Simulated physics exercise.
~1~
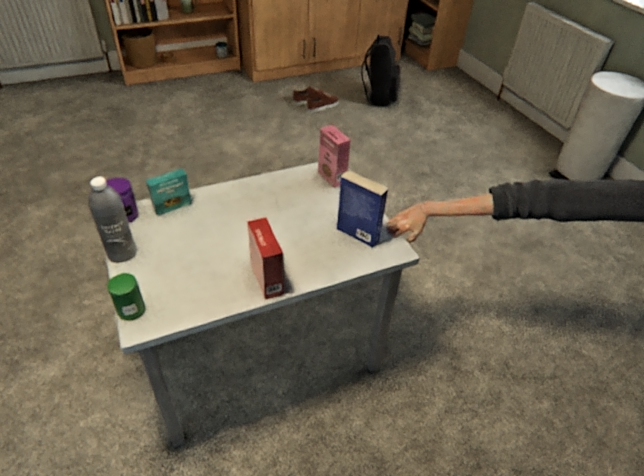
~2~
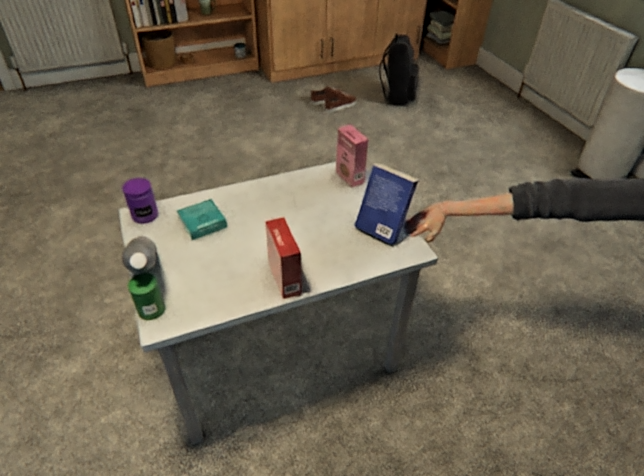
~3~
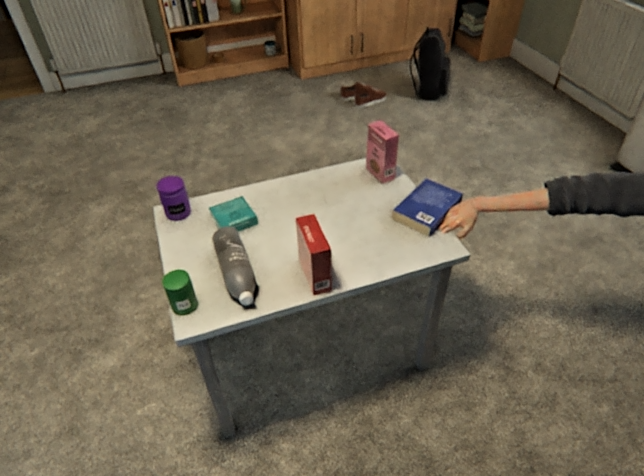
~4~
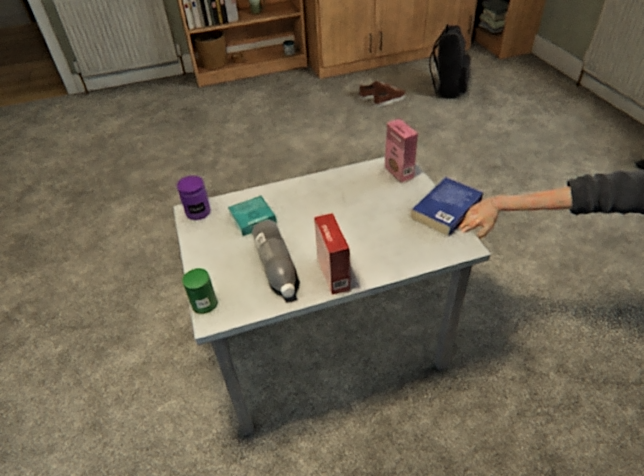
Blue book, turquoise packet and grey bottle toppling on a white table as a hand reaches in, four other items staying upright.
